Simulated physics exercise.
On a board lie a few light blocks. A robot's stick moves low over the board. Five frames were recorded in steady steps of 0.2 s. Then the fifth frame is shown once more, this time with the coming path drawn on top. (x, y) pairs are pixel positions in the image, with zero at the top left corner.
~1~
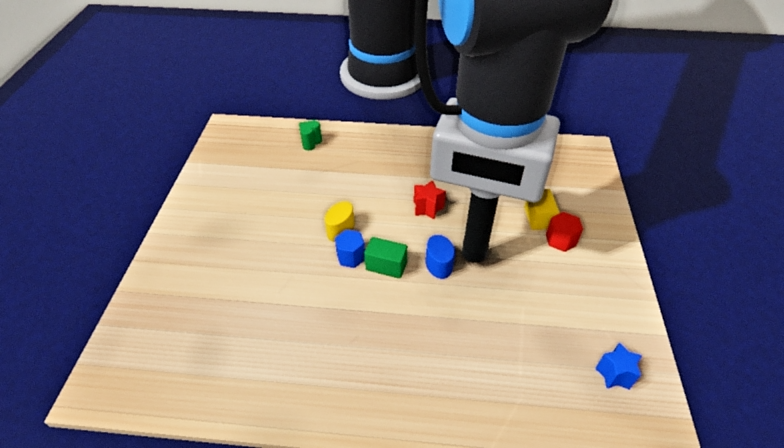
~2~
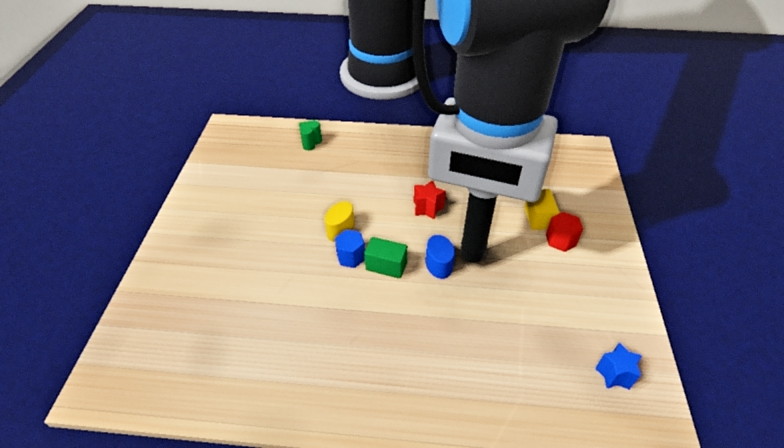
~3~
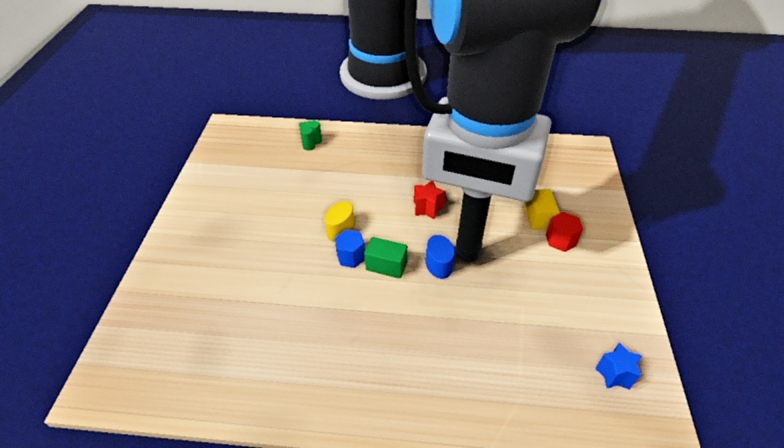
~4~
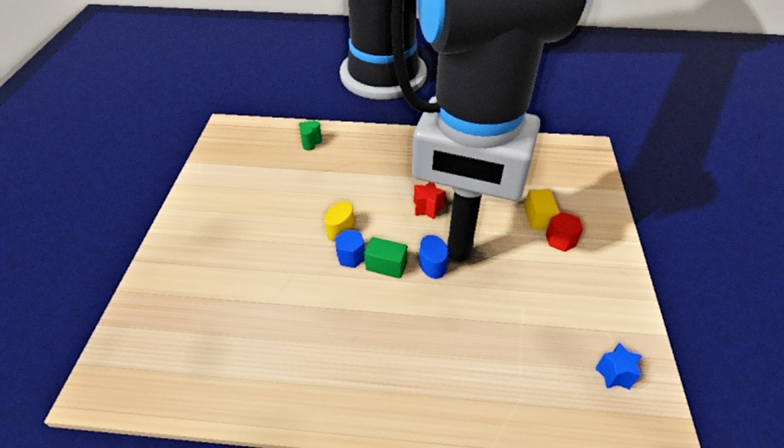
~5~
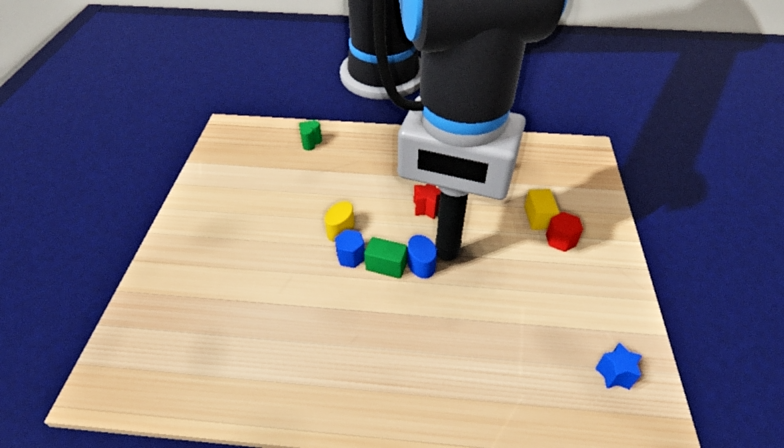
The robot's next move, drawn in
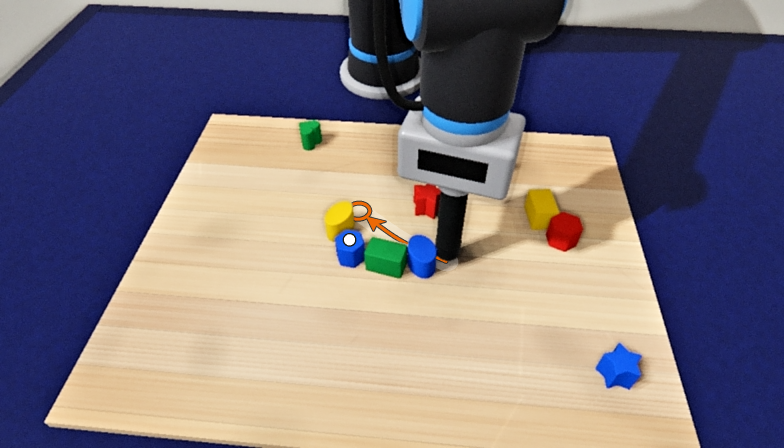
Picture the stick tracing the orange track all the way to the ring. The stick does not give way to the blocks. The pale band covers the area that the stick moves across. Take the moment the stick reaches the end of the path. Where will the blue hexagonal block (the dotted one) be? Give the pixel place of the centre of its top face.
My best guess is (329, 241).
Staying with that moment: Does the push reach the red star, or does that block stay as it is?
It is left in place.
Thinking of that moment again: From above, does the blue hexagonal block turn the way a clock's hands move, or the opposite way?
Bird's-eye view: Clockwise.
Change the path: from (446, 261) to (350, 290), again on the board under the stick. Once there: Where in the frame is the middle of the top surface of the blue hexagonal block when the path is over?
If I read the scene right, the answer is (290, 222).
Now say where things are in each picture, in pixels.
In the first frame, tip of the stick at (474, 254), middles of tops, yellow oval block at (339, 212), blue hexagonal block at (350, 240), green rectangle at (386, 249), blue oval block at (441, 248), red star at (429, 191).
In the second frame, stick at (472, 254), nothing pushed.
In the third frame, stick at (467, 254), nothing pushed.
In the fourth frame, stick at (459, 253), blue oval block at (434, 247).
In the fifth frame, stick at (447, 252), yellow oval block at (339, 212), blue hexagonal block at (350, 240), green rectangle at (386, 249), blue oval block at (422, 247), red star at (429, 191).
The line goes from (446, 261) by way of (412, 247) and (384, 229) to (359, 211); the dot is on the blue hexagonal block.
The first path, step by step. One third of the way, stick at (412, 237); blue hexagonal block at (329, 241), turned 50° clockwise; green rectangle at (361, 249), turned 50° anticlockwise; blue oval block at (388, 234).
Two thirds of the way, stick at (384, 220); blue hexagonal block at (329, 241), turned 55° clockwise; green rectangle at (352, 250), turned 75° anticlockwise; blue oval block at (364, 226), turned 60° anticlockwise.
At the end, stick at (358, 202); yellow oval block unmoved; blue hexagonal block at (329, 241), turned 55° clockwise; green rectangle at (352, 250), turned 75° anticlockwise; blue oval block at (363, 225), turned 65° anticlockwise; red star unmoved.
